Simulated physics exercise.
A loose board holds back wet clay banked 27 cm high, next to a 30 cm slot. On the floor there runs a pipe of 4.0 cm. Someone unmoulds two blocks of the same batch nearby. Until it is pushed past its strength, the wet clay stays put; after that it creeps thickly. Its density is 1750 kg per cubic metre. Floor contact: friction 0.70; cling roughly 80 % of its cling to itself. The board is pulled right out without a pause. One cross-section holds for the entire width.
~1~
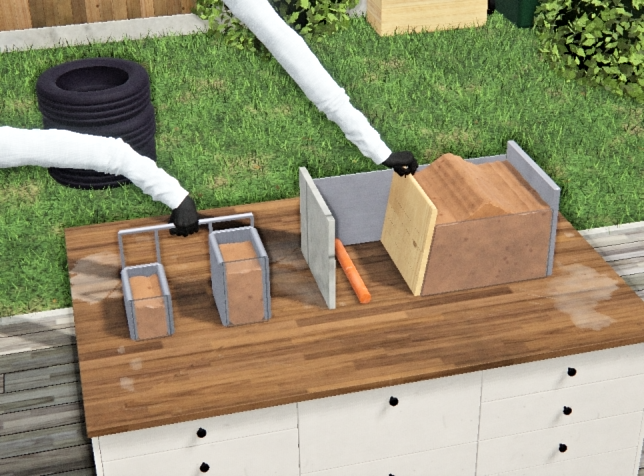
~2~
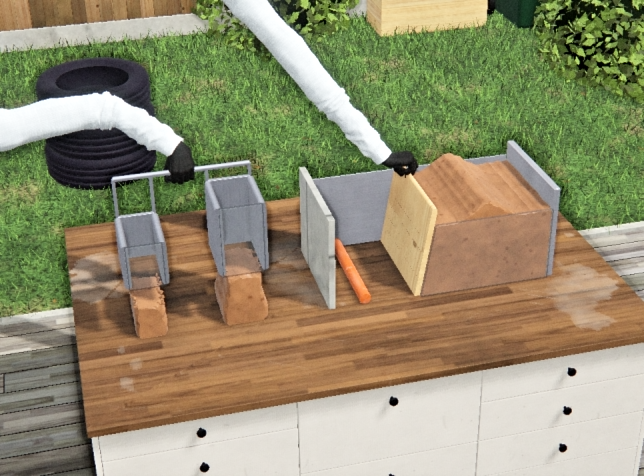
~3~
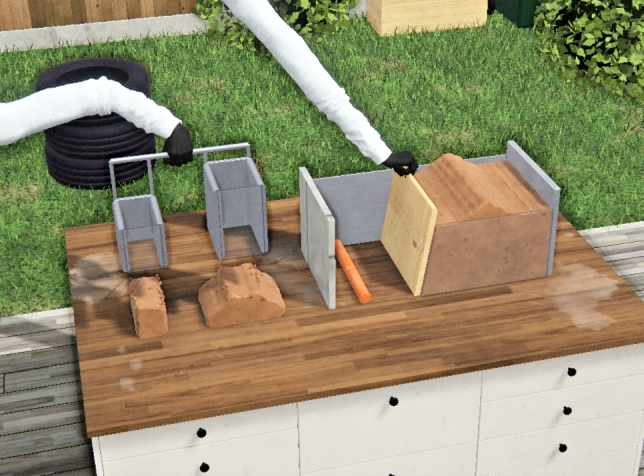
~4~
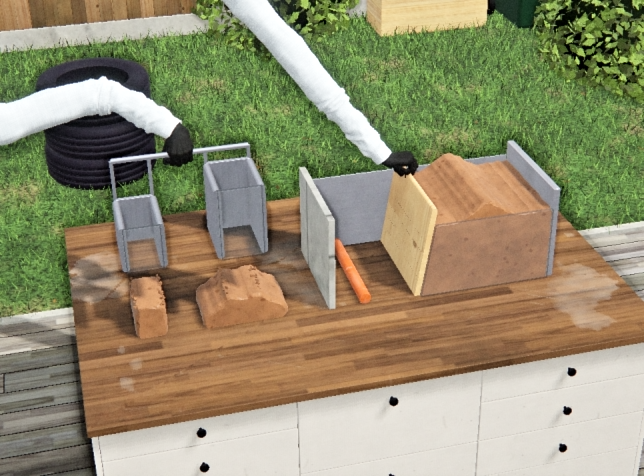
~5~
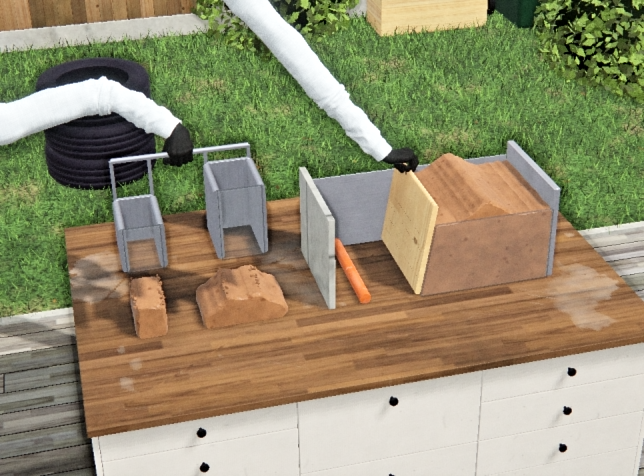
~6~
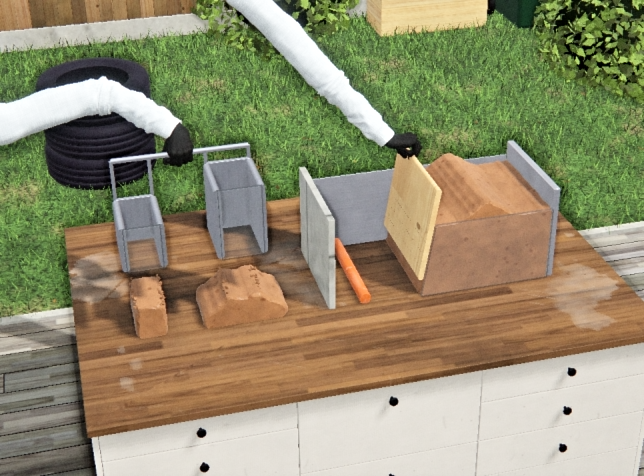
Gloved hand lifting moulds off two wet clay blocks, the larger slumping, before another hand starts raising a board beside banked clay.
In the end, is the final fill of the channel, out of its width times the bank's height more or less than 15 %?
The final fill of the channel, out of its width times the bank's height is more than 15 %.
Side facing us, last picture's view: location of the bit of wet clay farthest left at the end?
At about (367, 287).
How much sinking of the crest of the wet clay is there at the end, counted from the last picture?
The gap comes to some 6 centimetres.
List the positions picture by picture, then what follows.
Top of the board at (435, 224), not yet moved; crest of the wet clay at (490, 202); block heights 12 cm, 21 cm (left to right), in the first picture.
Top of the board at (435, 224), not yet moved; crest of the wet clay at (490, 202); block heights 12 cm, 18 cm (left to right), in the second picture.
Top of the board at (435, 224), not yet moved; crest of the wet clay at (490, 202); block heights 12 cm, 12 cm (left to right), in the third picture.
Top of the board at (435, 224), not yet moved; crest of the wet clay at (490, 202); block heights 12 cm, 11 cm (left to right), in the fourth picture.
Top of the board at (436, 221), moved 1.3 cm; crest of the wet clay at (490, 202); block heights 12 cm, 11 cm (left to right), in the fifth picture.
Top of the board at (439, 206), moved 6.9 cm; crest of the wet clay at (489, 202); block heights 12 cm, 11 cm (left to right), in the sixth picture.
Last picture + 0.28 s, the fallen stuff reaches 10 % of the way across, with nothing on top of the pipe; the channel is 3 % full.
Last picture + 0.61 s, the fallen stuff reaches 57 % of the way across, with nothing on top of the pipe; the channel is 22 % full.
Last picture + 0.94 s, the fallen stuff reaches 64 % of the way across, with 2.5 cm on top of the pipe; the channel is 29 % full.
Last picture + 1.28 s, the fallen stuff reaches 64 % of the way across, with 2.5 cm on top of the pipe; the channel is 29 % full.
Last picture + 1.32 s, the fallen stuff reaches 64 % of the way across, with 2.5 cm on top of the pipe; the channel is 29 % full.
